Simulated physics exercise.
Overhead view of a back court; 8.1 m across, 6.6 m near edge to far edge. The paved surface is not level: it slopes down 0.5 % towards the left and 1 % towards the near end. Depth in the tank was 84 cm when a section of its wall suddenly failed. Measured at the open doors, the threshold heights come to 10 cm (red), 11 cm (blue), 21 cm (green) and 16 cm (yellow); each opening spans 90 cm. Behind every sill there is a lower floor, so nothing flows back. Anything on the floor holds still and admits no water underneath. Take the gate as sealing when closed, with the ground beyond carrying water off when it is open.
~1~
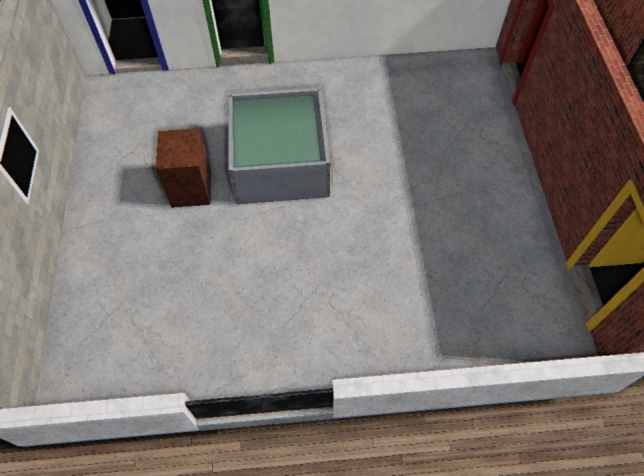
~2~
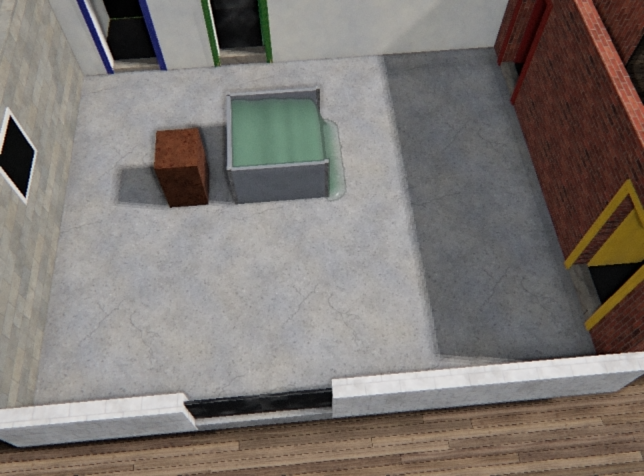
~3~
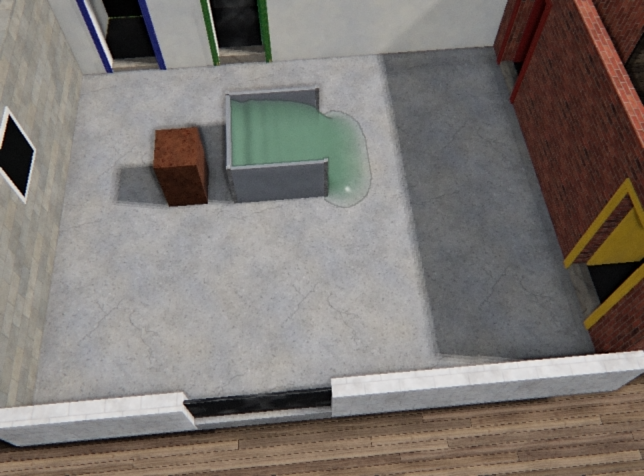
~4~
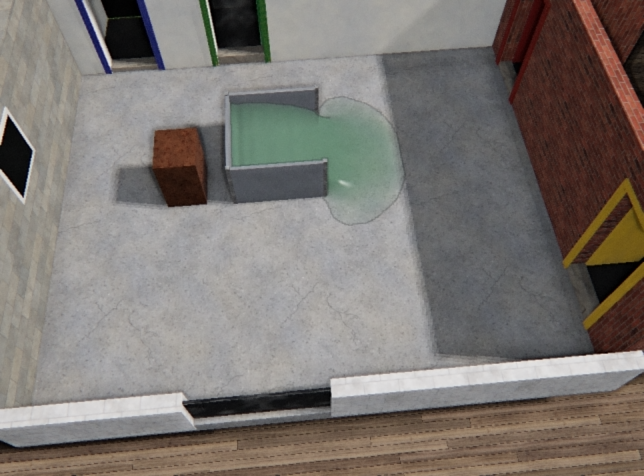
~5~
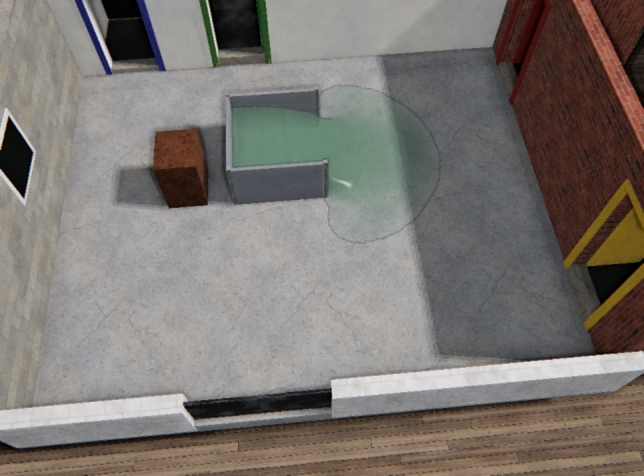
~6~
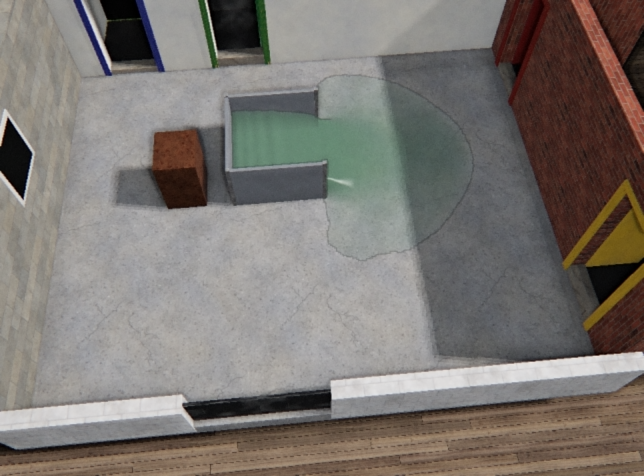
Green water pouring from the open right side of a grey tank and spreading across a paved court into a darker strip.
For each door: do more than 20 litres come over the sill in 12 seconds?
Outcome: The red door lets in a larger amount than the limit. The blue door lets in a smaller amount than the limit. The green door lets in a smaller amount than the limit. The yellow door lets in a smaller amount than the limit.
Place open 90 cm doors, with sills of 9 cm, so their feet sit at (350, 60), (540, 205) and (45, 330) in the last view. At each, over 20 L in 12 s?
Per doorway, in order: Insufficient / sufficient / insufficient.
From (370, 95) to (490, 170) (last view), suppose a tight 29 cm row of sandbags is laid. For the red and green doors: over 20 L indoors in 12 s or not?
So the red door comes out low enough while the green door comes out low enough.
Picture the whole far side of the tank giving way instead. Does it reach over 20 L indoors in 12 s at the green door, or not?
Against that limit: Green above.
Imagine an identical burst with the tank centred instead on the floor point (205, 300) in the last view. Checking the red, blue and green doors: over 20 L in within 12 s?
Checking each door against the limit: Red does not exceed it, blue does not exceed it, green does not exceed it.
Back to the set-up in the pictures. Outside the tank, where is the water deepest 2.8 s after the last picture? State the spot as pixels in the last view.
Near (580, 372).
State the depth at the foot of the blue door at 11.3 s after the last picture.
It's about 2.5 cm.
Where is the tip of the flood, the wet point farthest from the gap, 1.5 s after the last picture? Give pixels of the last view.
(593, 371).
Then, 0.7 s after the last picture water covers 30 % of the floor and is deepest (34 cm) near (520, 152); red door 17 cm at the sill, 3 L in, blue door not reached, green door not reached, yellow door not reached.
Then, 1.5 s after the last picture water covers 35 % of the floor and is deepest (36 cm) near (487, 52); red door 21 cm at the sill, 39 L in, blue door not reached, green door not reached, yellow door 14 cm at the sill, 0 L in.
Then, 2.8 s after the last picture water covers 35 % of the floor and is deepest (24 cm) near (580, 372); red door 16 cm at the sill, 85 L in, blue door not reached, green door not reached, yellow door 9 cm at the sill, 0 L in.
Then, 6.3 s after the last picture water covers 75 % of the floor and is deepest (12 cm) near (519, 378); red door 3 cm at the sill, 94 L in, blue door not reached, green door 2 cm at the sill, 0 L in, yellow door 8 cm at the sill, 0 L in.
Then, 11.3 s after the last picture water covers 75 % of the floor and is deepest (11 cm) near (31, 425); red door 0 cm at the sill, 94 L in, blue door 3 cm at the sill, 0 L in, green door 1 cm at the sill, 0 L in, yellow door 4 cm at the sill, 0 L in.
